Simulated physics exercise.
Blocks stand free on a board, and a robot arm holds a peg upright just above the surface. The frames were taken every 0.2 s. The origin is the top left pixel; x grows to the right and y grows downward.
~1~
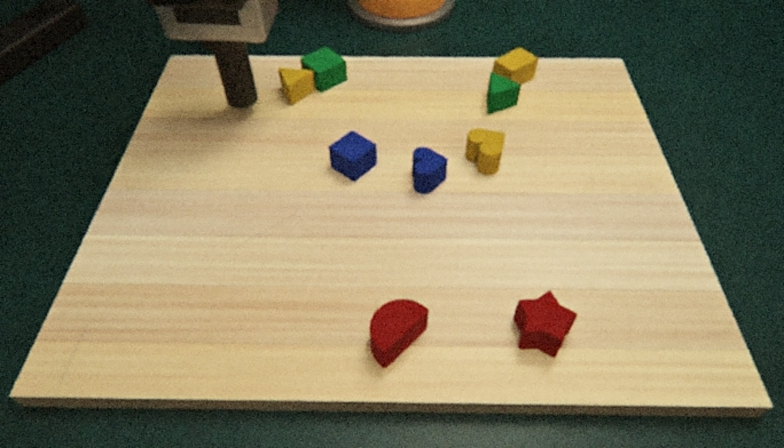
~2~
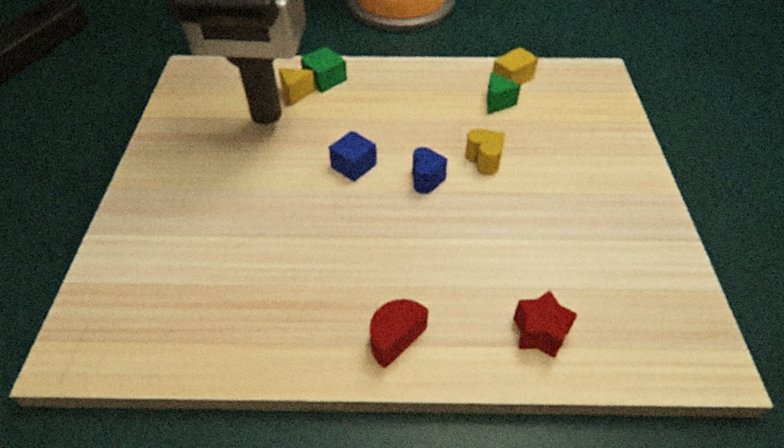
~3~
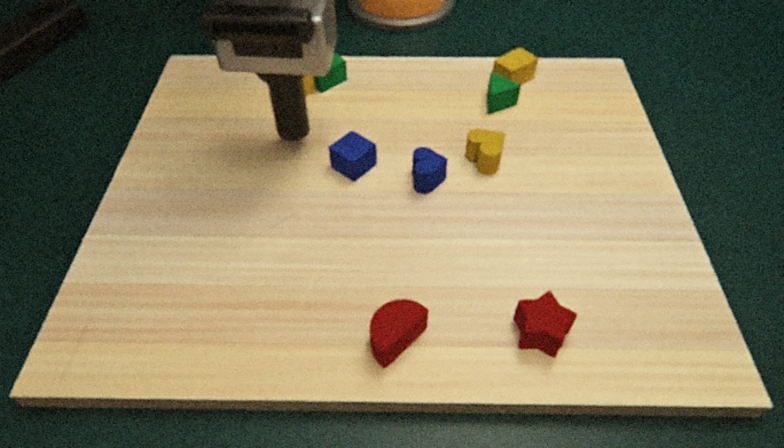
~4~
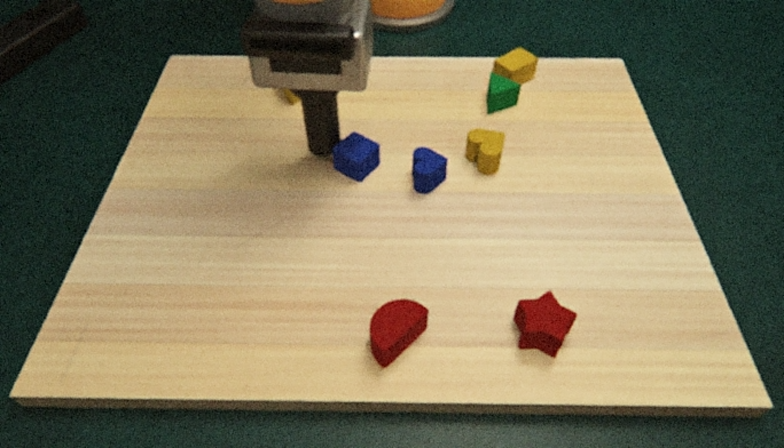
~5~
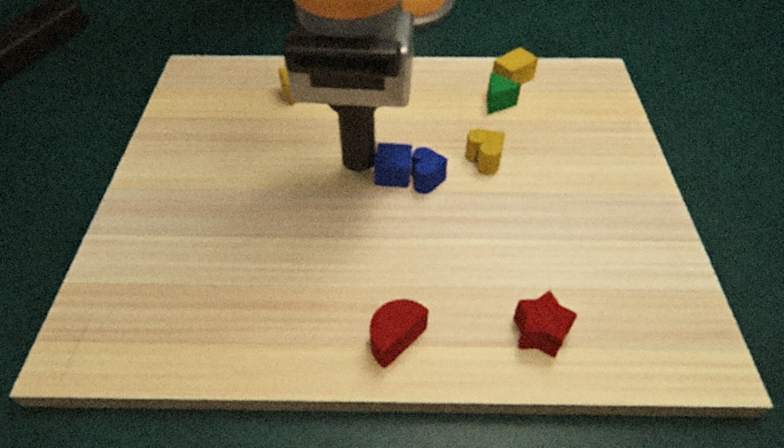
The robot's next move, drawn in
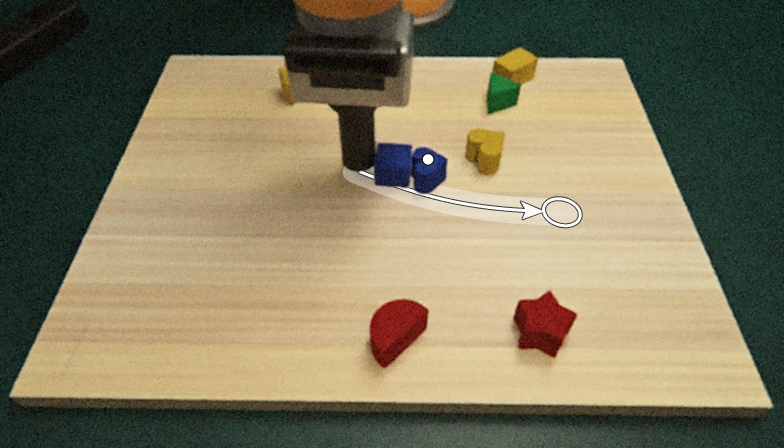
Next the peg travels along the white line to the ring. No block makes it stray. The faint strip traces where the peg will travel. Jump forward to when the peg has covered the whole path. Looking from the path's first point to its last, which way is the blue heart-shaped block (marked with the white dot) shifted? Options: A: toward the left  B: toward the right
A.
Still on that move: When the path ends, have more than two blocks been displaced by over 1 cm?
I'd say no.
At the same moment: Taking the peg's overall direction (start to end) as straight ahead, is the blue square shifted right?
The answer is no.
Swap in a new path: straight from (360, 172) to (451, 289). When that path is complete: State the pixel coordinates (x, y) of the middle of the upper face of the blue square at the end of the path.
I'd place it at (413, 166), taking the centre of its top.
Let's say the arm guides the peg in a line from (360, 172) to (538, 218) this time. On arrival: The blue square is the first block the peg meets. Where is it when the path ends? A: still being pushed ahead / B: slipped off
B.
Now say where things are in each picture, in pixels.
In the first picture, peg tip at (243, 99); block tops, blue square at (352, 145); blue heart-shaped block at (428, 159); yellow heart-shaped block at (488, 140).
In the second picture, peg at (267, 115); blocks unchanged.
In the third picture, peg at (294, 131); blocks unchanged.
In the fourth picture, peg at (325, 146); blue square at (356, 146).
In the fifth picture, peg at (359, 160); blue square at (394, 154); blue heart-shaped block at (428, 159); yellow heart-shaped block at (488, 140).
Path on the board, from (360, 172) by way of (455, 202) to (562, 212); the dot is on the blue heart-shaped block.
What follows on the original path. One third of the way, peg at (423, 182); blue square at (460, 170), turned 30° anticlockwise; blue heart-shaped block at (492, 164), turned 20° anticlockwise.
Two thirds of the way, peg at (493, 196); blue square at (527, 174), turned 55° anticlockwise; blue heart-shaped block at (546, 157), turned 45° anticlockwise; yellow heart-shaped block at (490, 138), turned 15° anticlockwise.
At the end, peg at (566, 201); blue square at (565, 166), turned 90° anticlockwise; blue heart-shaped block at (565, 144), turned 80° anticlockwise; yellow heart-shaped block at (490, 138), turned 15° anticlockwise.
